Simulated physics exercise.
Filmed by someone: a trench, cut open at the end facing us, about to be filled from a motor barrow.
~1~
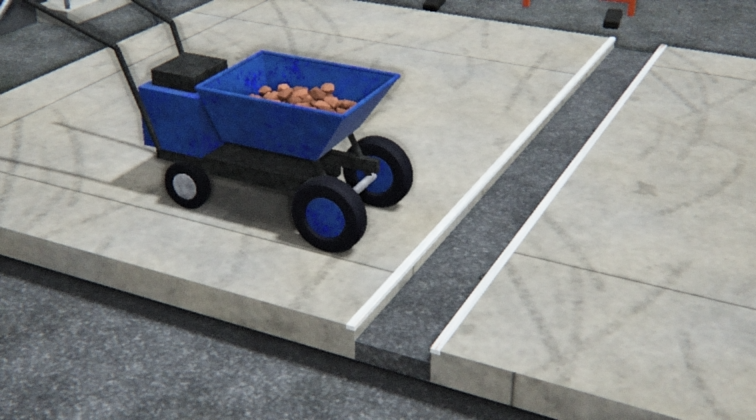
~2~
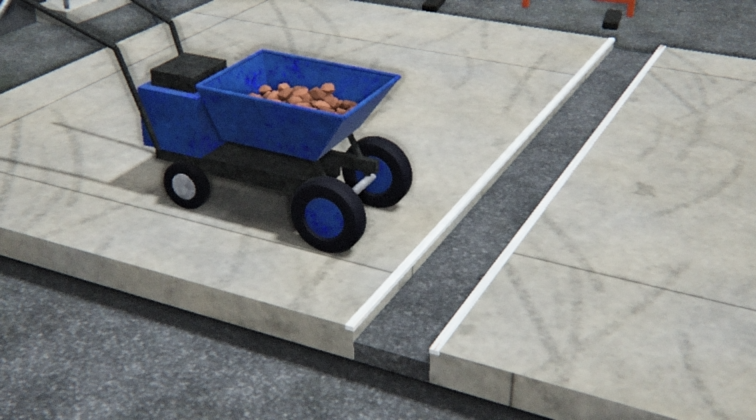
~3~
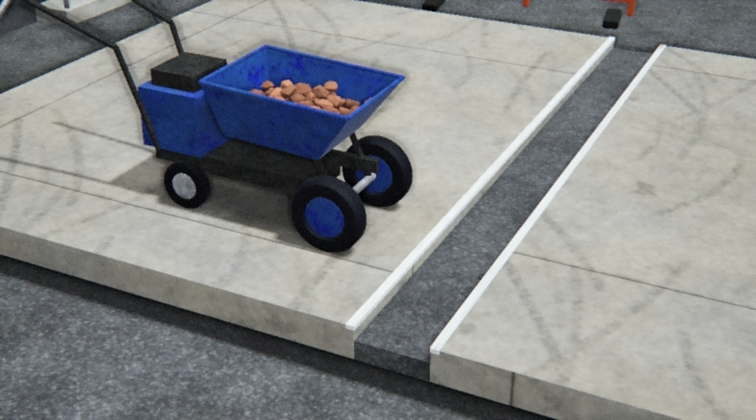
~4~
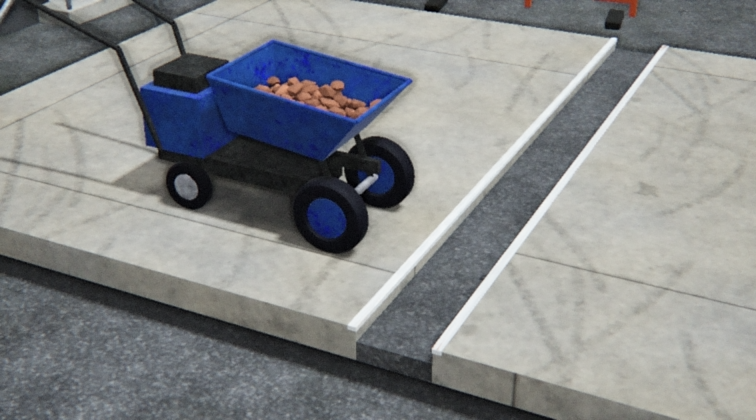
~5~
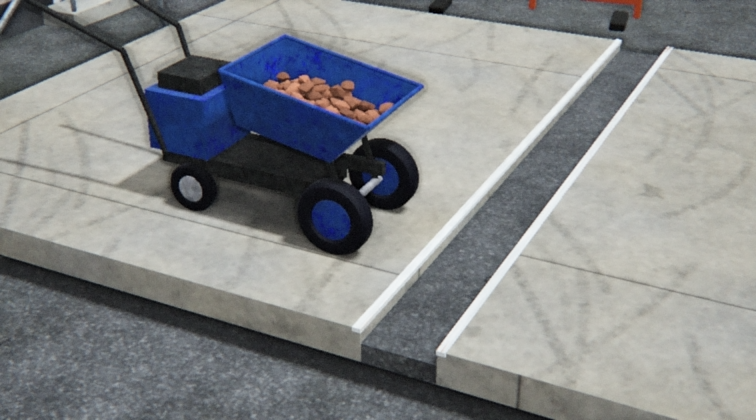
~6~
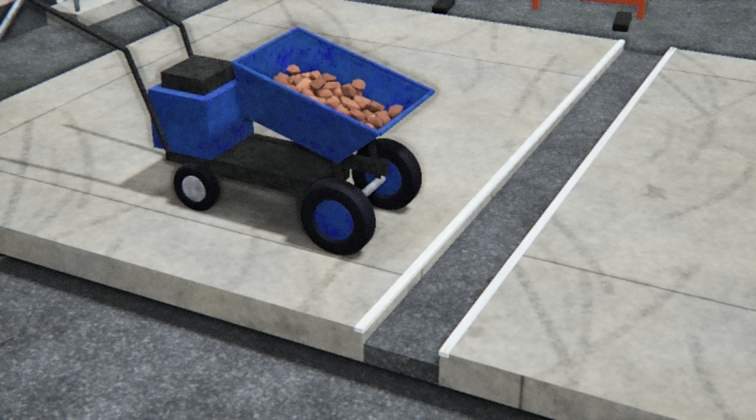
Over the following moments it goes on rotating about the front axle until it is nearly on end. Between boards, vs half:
More.
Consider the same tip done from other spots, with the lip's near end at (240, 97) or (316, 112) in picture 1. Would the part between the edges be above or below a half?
A minority / the bulk.
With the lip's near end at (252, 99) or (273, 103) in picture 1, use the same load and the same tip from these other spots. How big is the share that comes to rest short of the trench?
70 and 40 in a hundred, in that order.
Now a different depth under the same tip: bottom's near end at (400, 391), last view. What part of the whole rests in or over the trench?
Estimated share: Approx. 80 %.
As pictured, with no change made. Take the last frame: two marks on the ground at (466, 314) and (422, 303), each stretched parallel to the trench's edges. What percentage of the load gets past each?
Near 30 % and 80 %.
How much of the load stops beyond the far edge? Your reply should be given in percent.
25 per cent.
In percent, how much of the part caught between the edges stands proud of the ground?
Roughly 30 %.
Soon after the last picture, skip tipped steeply; all in the skip.
A little later, skip tipped steeply; nearly all in the skip; a stray few in or heaped over the trench; a stray few falling.
Later still, skip tipped right over; about a quarter in the skip; about half in or heaped over the trench; about a quarter beyond it; a stray few falling.
By the end, skip tipped right over; most in or heaped over the trench; about a quarter beyond it.
